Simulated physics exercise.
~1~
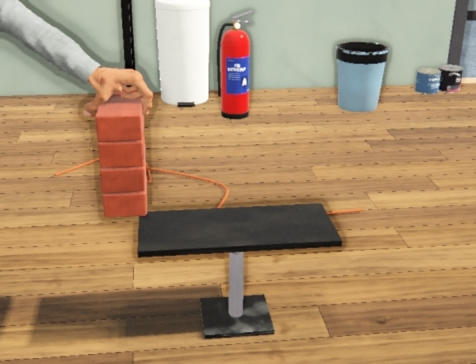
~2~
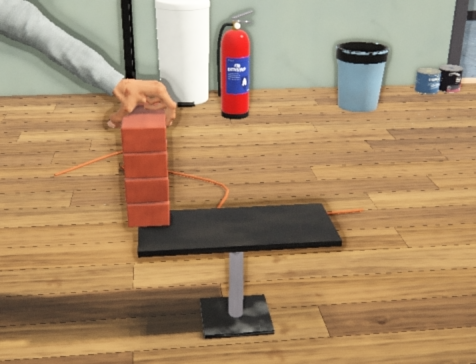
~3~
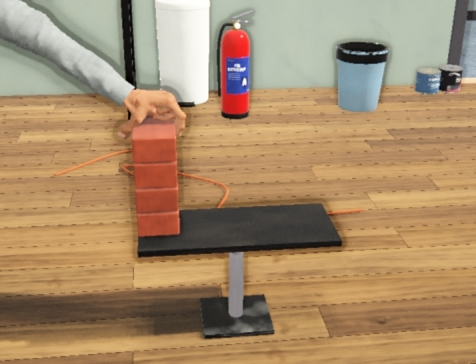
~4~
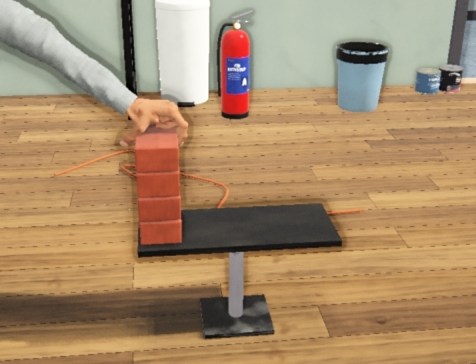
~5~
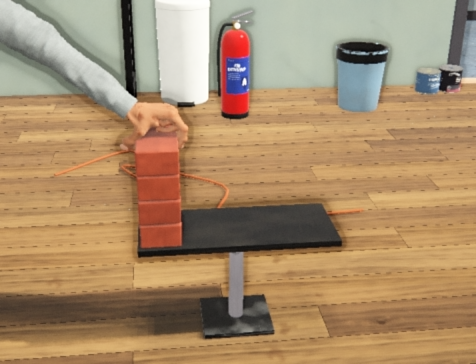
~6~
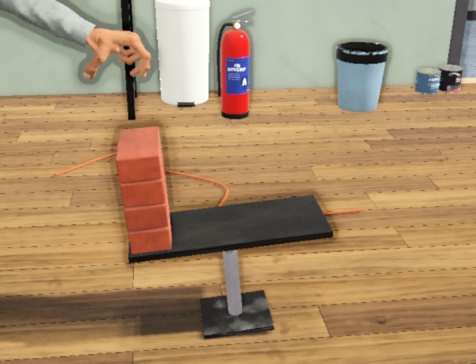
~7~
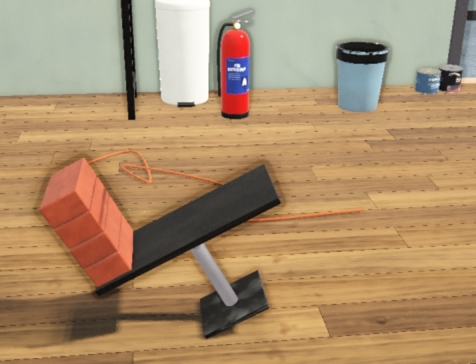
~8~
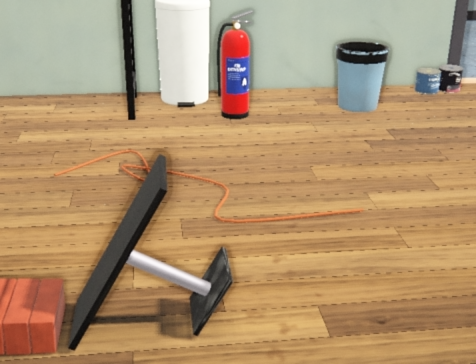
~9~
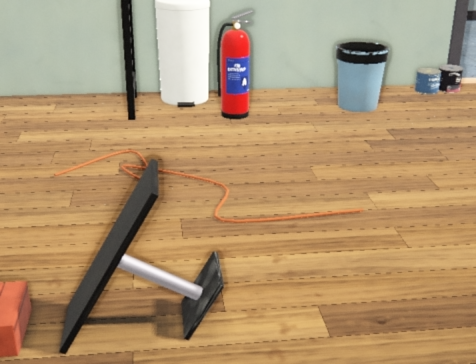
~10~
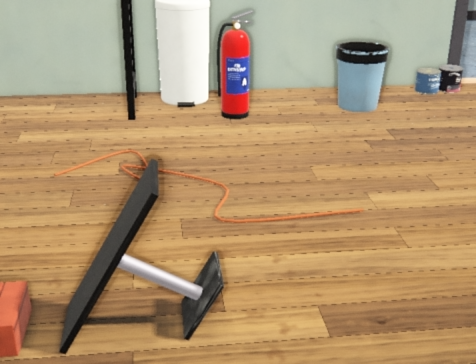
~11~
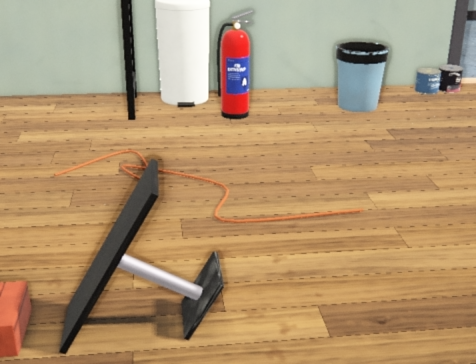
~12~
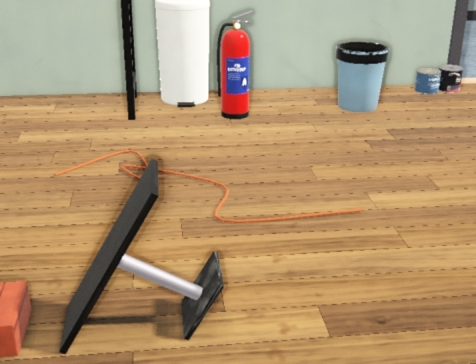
At first, a hand holds a stack of red bricks just above the left end of a black stand with a flat top, a single post and a small square base. The hand moves the stack right and lowers it onto the left edge of the top. It then lets go and draws back to the left as the stand begins to tilt. The stand tips over to the left, carrying the bricks down with it. The bricks land on their side at the lower left, slide slightly farther left, and everything rests, with the stand toppled on the wooden floor.
